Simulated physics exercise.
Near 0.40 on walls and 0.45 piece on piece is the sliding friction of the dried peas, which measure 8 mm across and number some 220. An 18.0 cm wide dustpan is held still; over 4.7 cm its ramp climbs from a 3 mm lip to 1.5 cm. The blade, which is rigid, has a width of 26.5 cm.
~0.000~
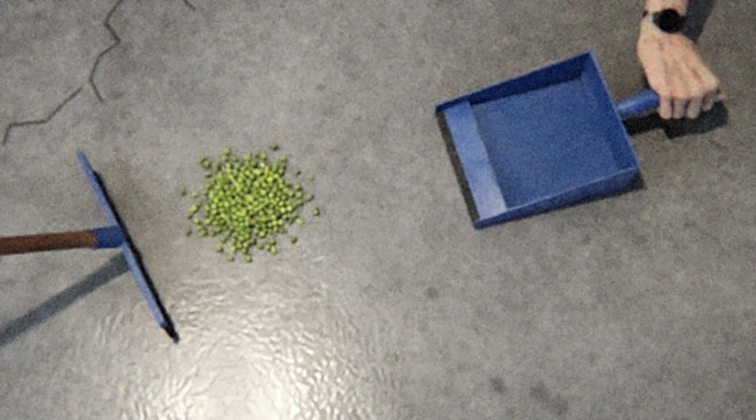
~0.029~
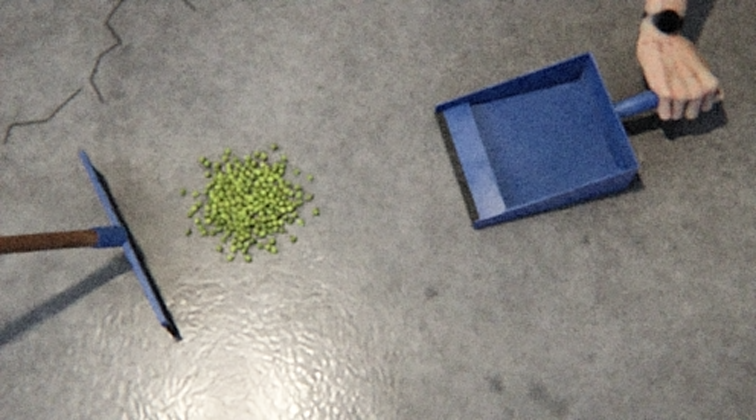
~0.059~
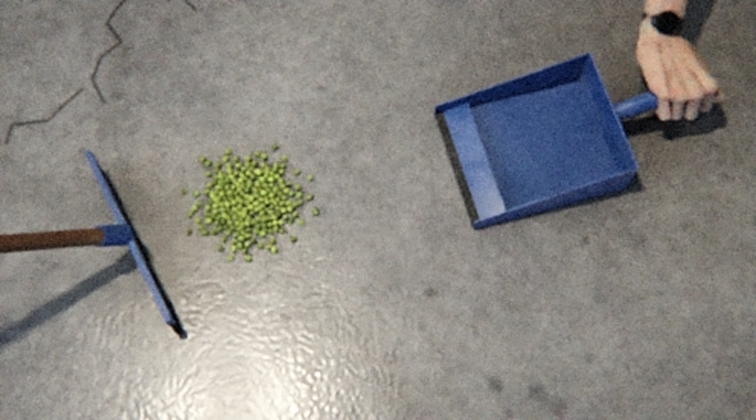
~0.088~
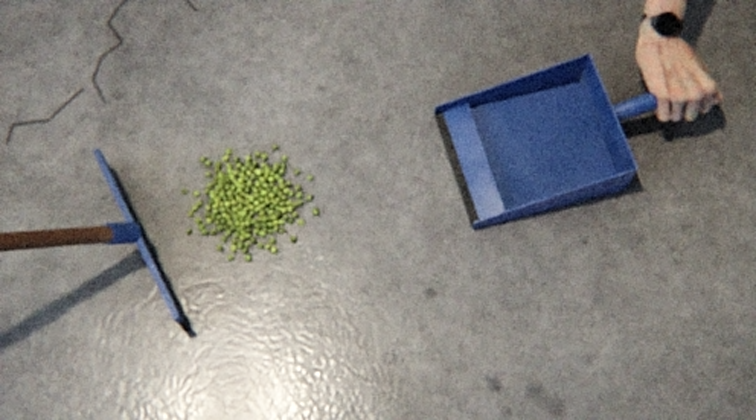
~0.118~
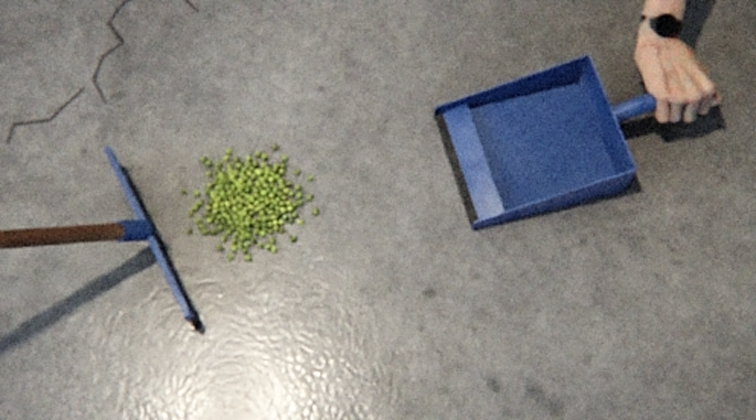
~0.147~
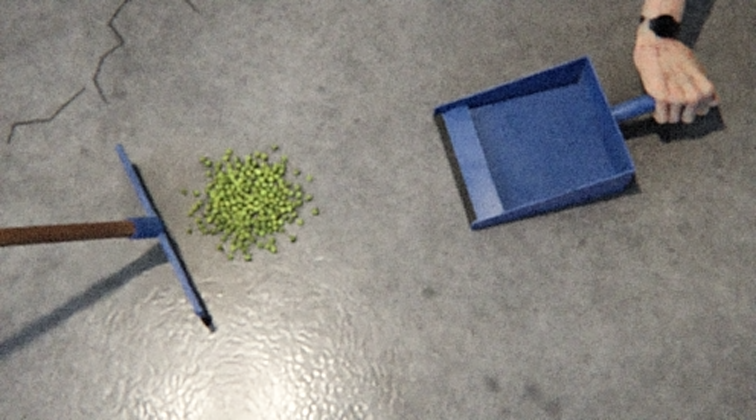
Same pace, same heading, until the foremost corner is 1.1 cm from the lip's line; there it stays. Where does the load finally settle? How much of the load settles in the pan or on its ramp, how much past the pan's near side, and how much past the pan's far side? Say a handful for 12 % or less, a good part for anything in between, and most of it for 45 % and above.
I would say pan: A handful; near side: A handful; far side: A good part.
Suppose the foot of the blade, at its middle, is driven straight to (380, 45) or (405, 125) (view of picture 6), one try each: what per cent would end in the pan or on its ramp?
Roughly 0 % and 15 %.
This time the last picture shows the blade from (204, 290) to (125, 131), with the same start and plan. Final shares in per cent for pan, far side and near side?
Pan 5, far 65, near 5.
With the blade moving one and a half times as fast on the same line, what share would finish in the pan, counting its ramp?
Then near 5 in a hundred.
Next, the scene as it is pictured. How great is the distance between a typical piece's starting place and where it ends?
Some 26 cm.
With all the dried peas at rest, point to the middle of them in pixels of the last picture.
I'd put it at about (426, 141).
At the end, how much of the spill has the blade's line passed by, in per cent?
Roughly 15 per cent.
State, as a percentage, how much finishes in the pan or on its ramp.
Result: Roughly 0 %.
After 0.51 s, middle of the blade 23 cm from the lip; 0 % over the lip, far side 20 %, near side 0 %.
After 0.75 s, middle of the blade 12 cm from the lip; 0 % over the lip, far side 30 %, near side 0 %.
After 1.10 s, middle of the blade 4 cm from the lip; 0 % over the lip, far side 35 %, near side 5 %.
In the end, at 1.7 s, pan 0 %, near side 5 %, far side 35 %, in front of the lip or behind the blade 60 %.
